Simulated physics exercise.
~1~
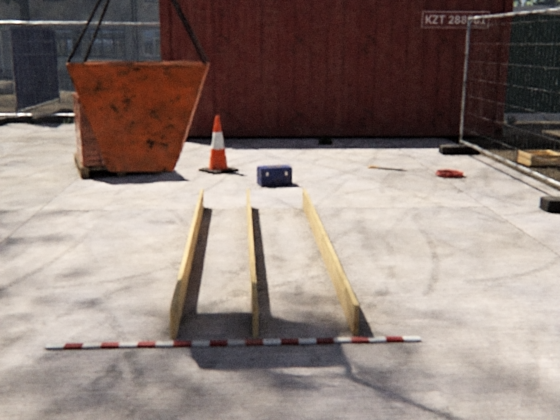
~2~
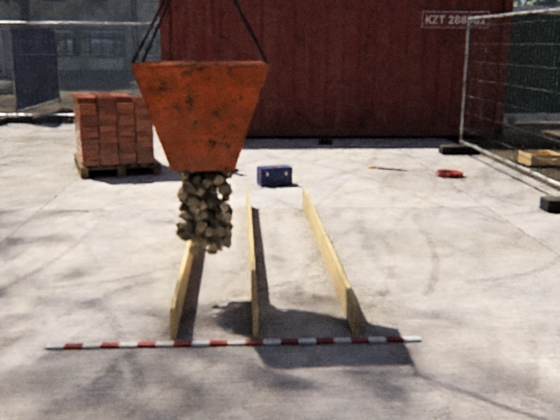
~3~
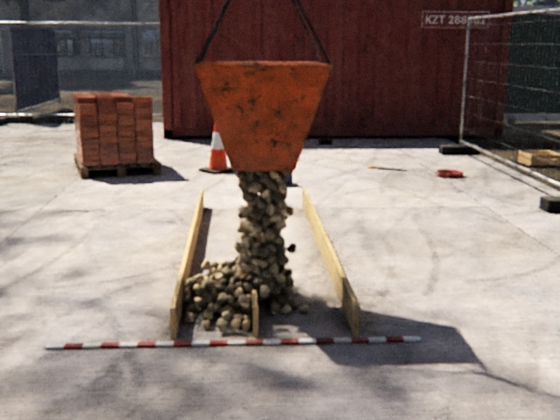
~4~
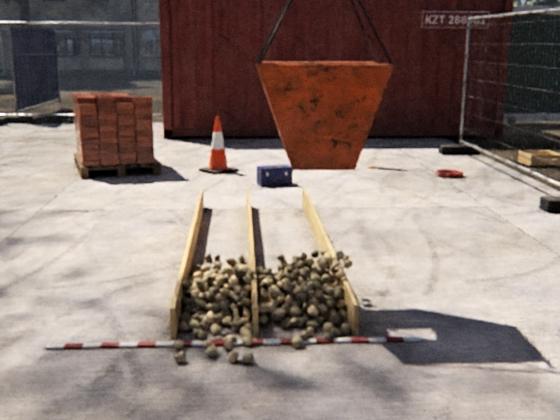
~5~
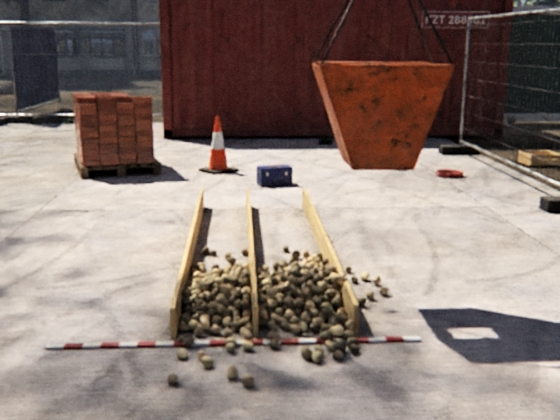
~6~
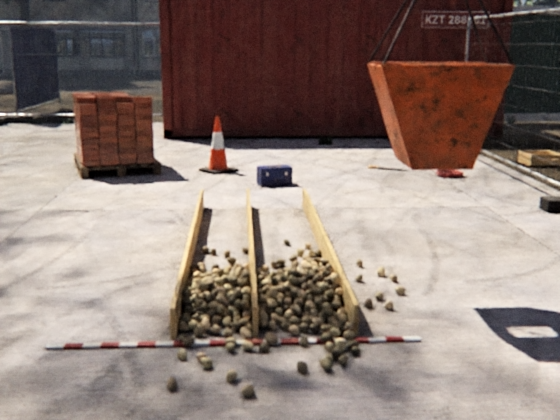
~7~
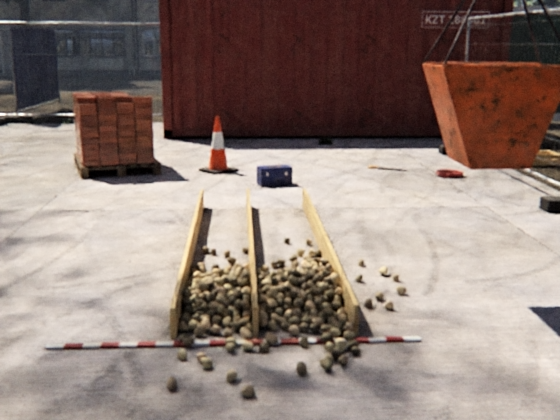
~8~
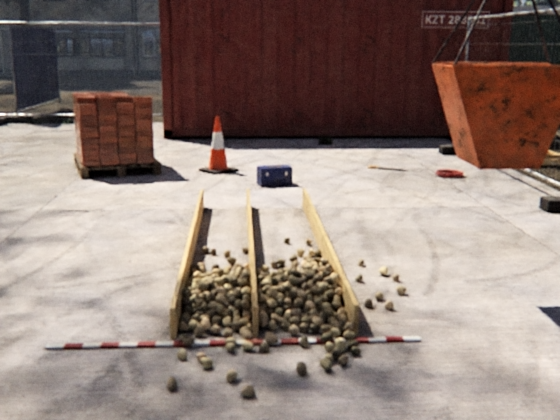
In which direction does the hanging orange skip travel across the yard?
The skip travels to the right, passing over the wooden boards and ending near the fence on that side.
An orange skip hanging from cables moves right across a paved yard, dropping rounded stones from its underside into two bays between wooden boards. The stones pile up in both bays, a few scatter in front and to the right, and the empty skip ends at the right.
